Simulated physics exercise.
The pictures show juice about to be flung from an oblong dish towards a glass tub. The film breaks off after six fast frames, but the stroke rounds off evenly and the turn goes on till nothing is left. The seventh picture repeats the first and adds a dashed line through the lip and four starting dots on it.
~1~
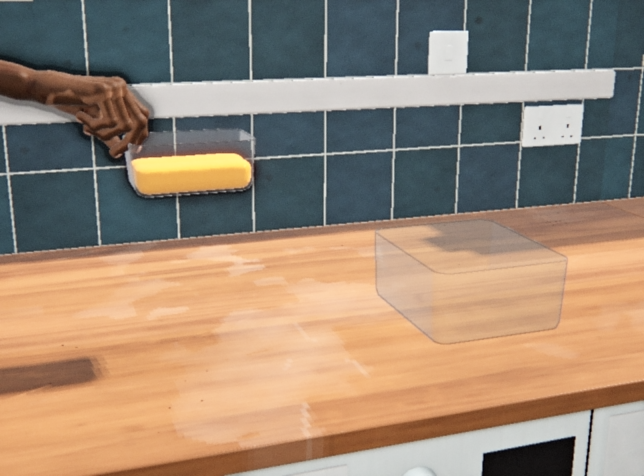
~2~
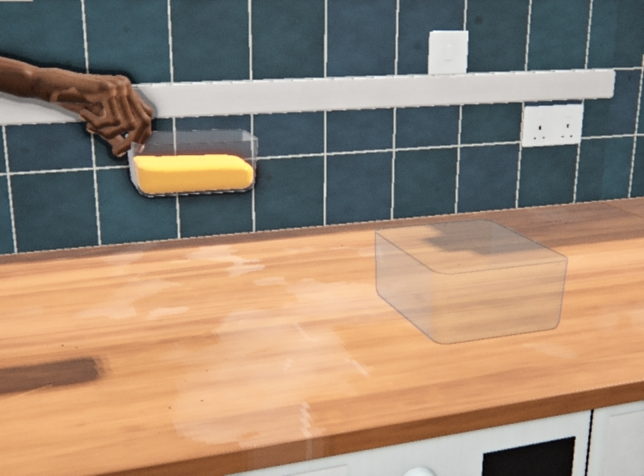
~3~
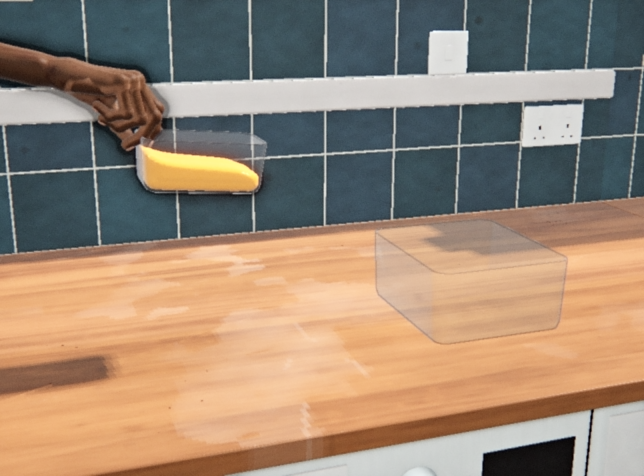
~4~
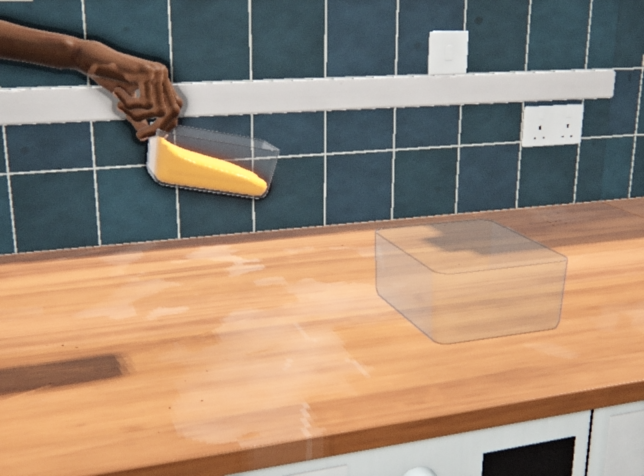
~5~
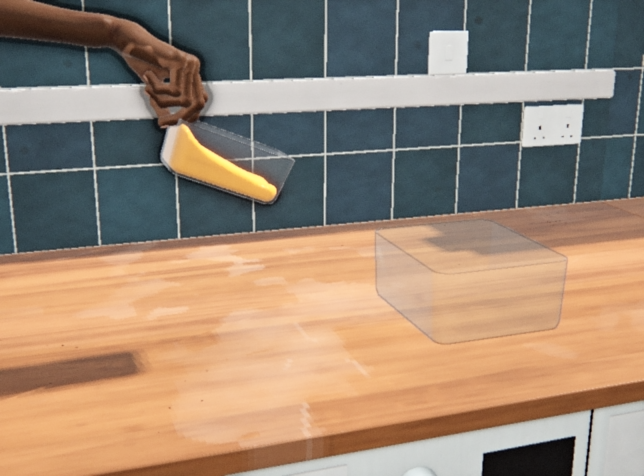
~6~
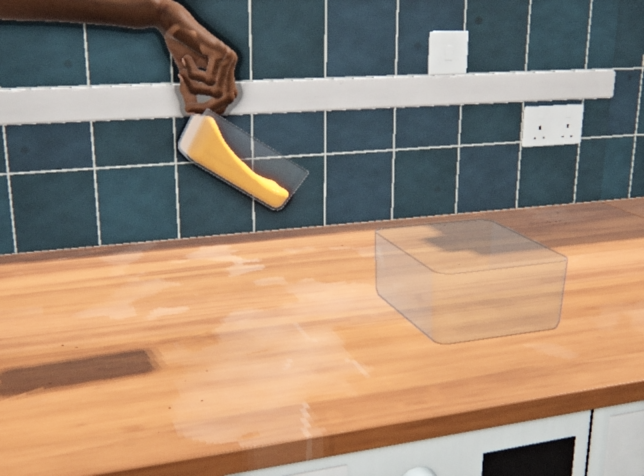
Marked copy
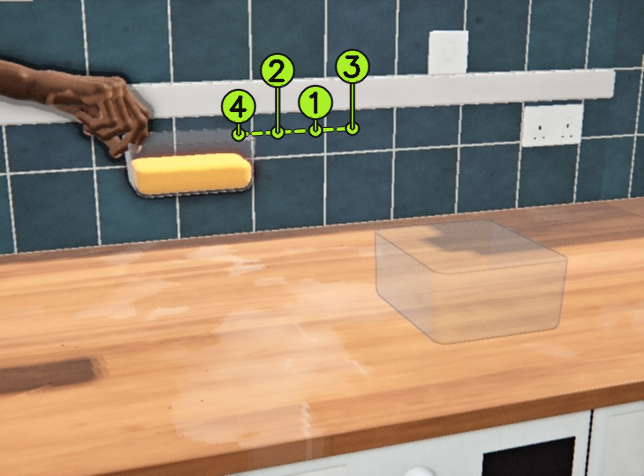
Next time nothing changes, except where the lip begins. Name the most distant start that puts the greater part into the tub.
2 is the one.
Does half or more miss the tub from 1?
No, not at all.
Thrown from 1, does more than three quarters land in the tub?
Yes, it does.
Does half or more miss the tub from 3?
No.
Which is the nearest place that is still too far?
4.
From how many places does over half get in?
Three of them.
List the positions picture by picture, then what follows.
Upright, lip at (246, 134); tub from (431, 344) to (557, 326); nothing has left yet.
Upright, lip at (249, 134); nothing has left yet.
Tipped about 5°, lip at (258, 138); nothing has left yet.
Tipped about 12°, lip at (270, 145); nothing has left yet.
Tipped about 22°, lip at (285, 155); nothing has left yet.
Tipped about 34°, lip at (300, 166); nothing has left yet.
On the marked copy, 1 at (315, 130); 2 at (277, 132); 3 at (352, 128); 4 at (238, 134).
With 1, about 90 % lands in the tub, 9 % falls short.
With 2, about 65 % lands in the tub, 25 % falls short and 10 % goes beside or beyond.
With 3, about 85 % lands in the tub, 2 % falls short and 13 % goes beside or beyond.
With 4, about 28 % lands in the tub, 65 % falls short and 7 % goes beside or beyond.
